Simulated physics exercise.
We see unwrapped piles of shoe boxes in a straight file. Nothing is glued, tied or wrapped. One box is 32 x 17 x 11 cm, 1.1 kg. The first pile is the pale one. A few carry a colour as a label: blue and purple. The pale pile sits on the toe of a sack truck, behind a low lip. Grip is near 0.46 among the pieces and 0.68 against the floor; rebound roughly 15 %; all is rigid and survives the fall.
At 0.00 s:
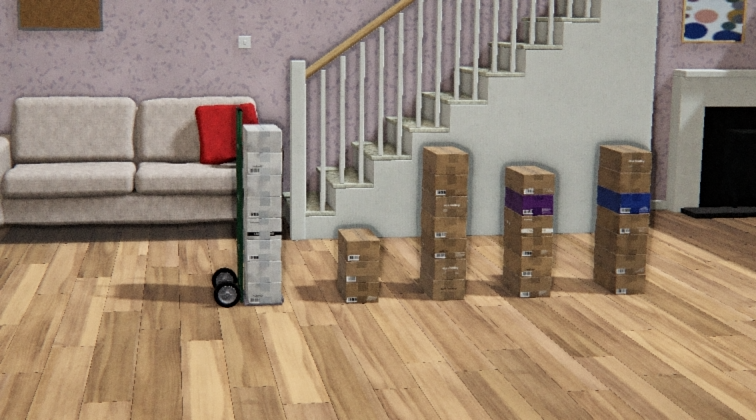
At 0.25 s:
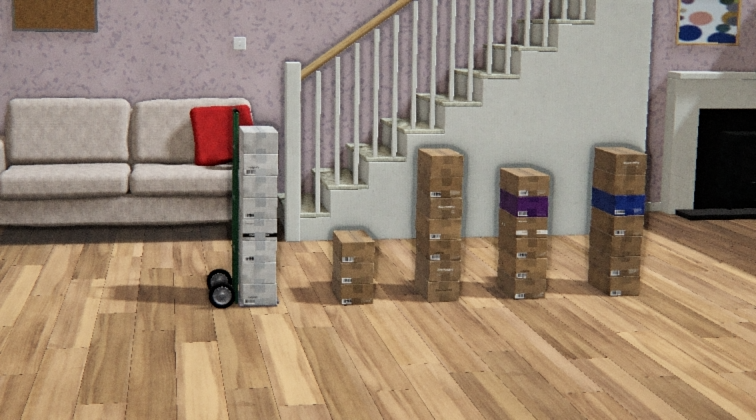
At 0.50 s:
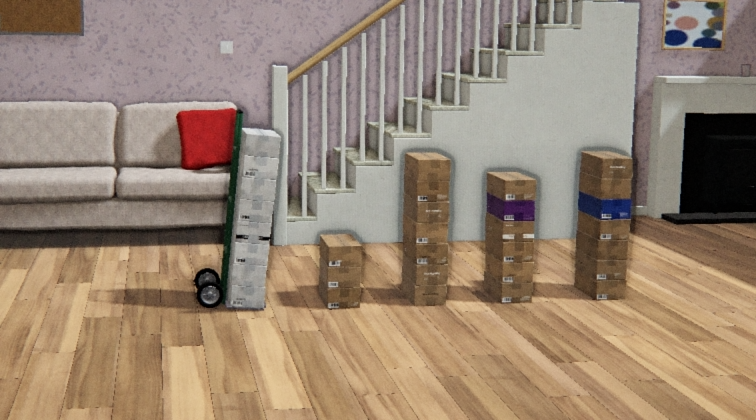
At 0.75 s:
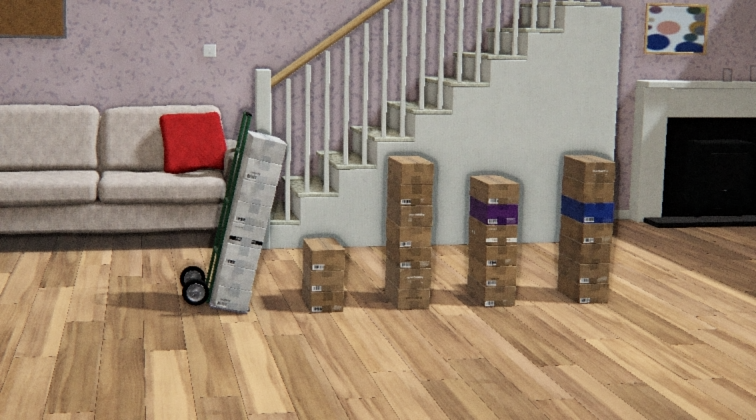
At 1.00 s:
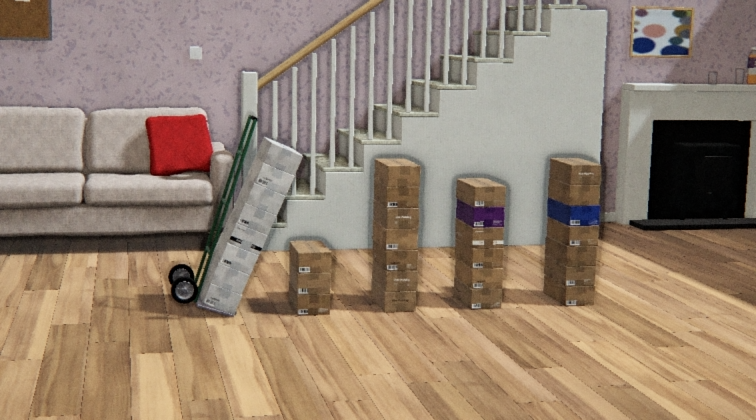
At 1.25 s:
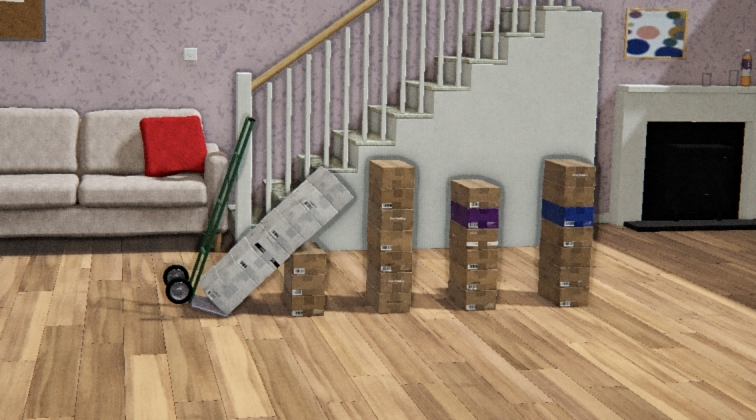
A tall pale stack of boxes on a green hand truck tilted to the right with it, then leaned away from the frame and over the short brown stack, while the other stacks stood still.
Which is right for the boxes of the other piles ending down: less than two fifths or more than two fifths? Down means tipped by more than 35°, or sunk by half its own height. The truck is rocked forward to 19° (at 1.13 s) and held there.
Fewer than two in five of them.
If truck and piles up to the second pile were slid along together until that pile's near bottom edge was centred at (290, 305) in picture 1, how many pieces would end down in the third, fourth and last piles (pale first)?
Then third 0, fourth 0, last 0.
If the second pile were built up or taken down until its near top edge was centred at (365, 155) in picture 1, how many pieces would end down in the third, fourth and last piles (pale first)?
Then third 6, fourth 5, last 6.
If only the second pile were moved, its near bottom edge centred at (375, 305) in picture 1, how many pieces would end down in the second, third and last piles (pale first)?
Then second 0, third 0, last 0.
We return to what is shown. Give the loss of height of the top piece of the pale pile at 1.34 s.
About 35 cm.
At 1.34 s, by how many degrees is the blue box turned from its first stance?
Roughly 0°.
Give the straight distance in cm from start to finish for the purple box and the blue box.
Purple 0, blue 0.
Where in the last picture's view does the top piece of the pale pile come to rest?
Around (351, 266).
After 1.34 s, 8 of the pale pile down; none of the 23 other boxes down, 1 disturbed.
After 1.64 s, 8 of the pale pile down; none of the 23 other boxes down, 8 disturbed.
In the end (2.8 s), 8 of the pale pile down; none of the 23 other boxes down, 7 disturbed; purple box unmoved; blue box unmoved. That is 0 per cent. From the last view, middles, purple box near (474, 214), blue box near (567, 212).
